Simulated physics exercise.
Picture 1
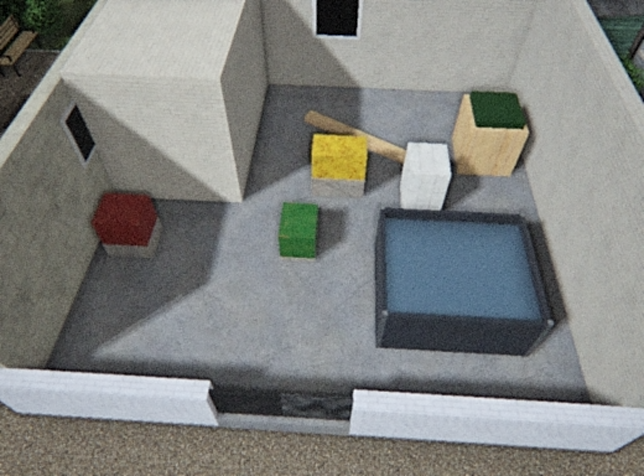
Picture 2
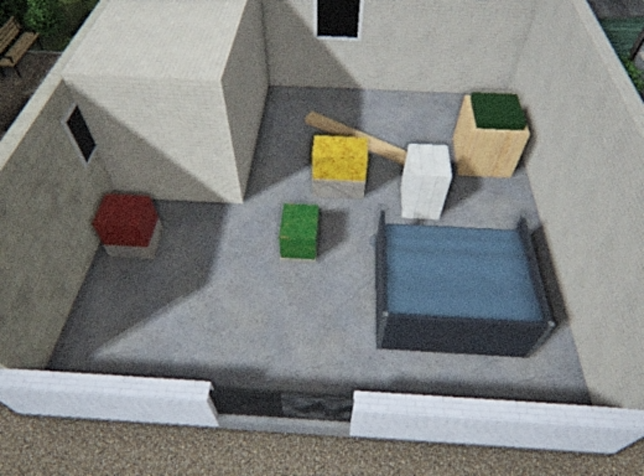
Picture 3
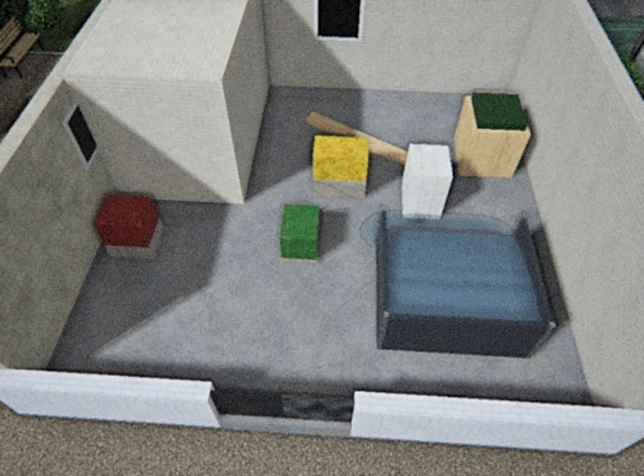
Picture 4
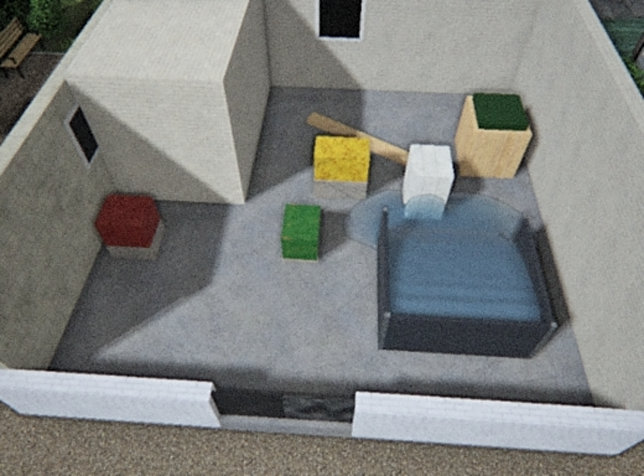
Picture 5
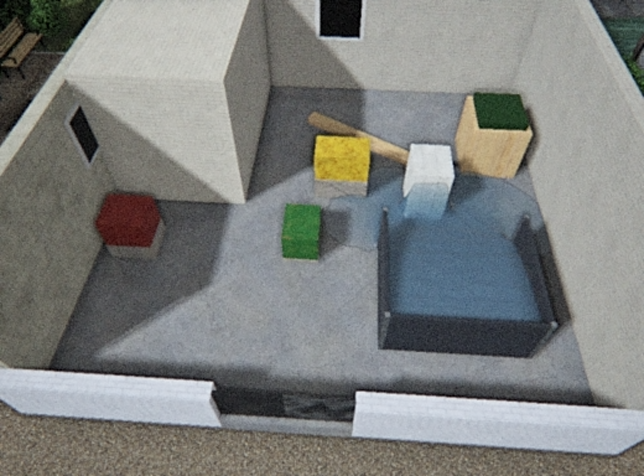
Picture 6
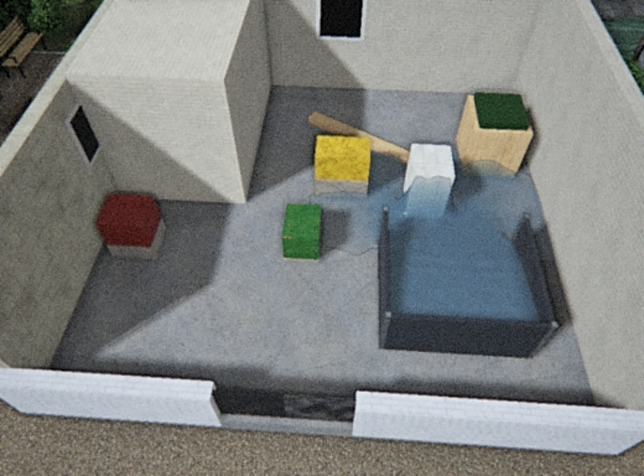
Water pours out of the open tank's far side and spreads around the white block.
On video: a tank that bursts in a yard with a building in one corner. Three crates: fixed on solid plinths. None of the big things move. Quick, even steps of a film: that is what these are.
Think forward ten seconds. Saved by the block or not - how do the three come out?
At the end, green crate: Reached. Yellow crate: Spared. Red crate: Spared.
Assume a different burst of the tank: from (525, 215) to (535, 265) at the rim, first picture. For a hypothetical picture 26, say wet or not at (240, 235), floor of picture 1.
Spared.
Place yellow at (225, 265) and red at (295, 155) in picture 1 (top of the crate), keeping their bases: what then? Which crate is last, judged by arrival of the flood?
Answer: The yellow crate.
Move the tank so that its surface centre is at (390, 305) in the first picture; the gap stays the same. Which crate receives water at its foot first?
The green one.
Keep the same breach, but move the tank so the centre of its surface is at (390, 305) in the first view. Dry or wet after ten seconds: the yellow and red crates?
Yellow: Overtopped; red: Not reached.
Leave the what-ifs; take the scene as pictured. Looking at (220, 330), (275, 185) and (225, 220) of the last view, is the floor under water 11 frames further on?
In that order: Dry, covered, wet.
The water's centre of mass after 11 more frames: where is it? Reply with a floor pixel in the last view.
The water's centre sits above (424, 211).
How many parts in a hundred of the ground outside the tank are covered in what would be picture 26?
That comes to about 70 per cent.
A moment on, water covers 35 % of the floor; the green crate water round its plinth, the yellow crate water round its plinth, the red crate not reached.
Next, water covers 55 % of the floor; the green crate water round its plinth, the yellow crate water round its plinth, the red crate water round its plinth.
Then, water covers 70 % of the floor; the green crate water round its plinth, the yellow crate water round its plinth, the red crate water round its plinth.
Later, water covers 90 % of the floor; the green crate water round its plinth, the yellow crate water round its plinth, the red crate water round its plinth.
In the end, water covers 100 % of the floor; the green crate was topped, the yellow crate stayed above the water, the red crate stayed above the water.
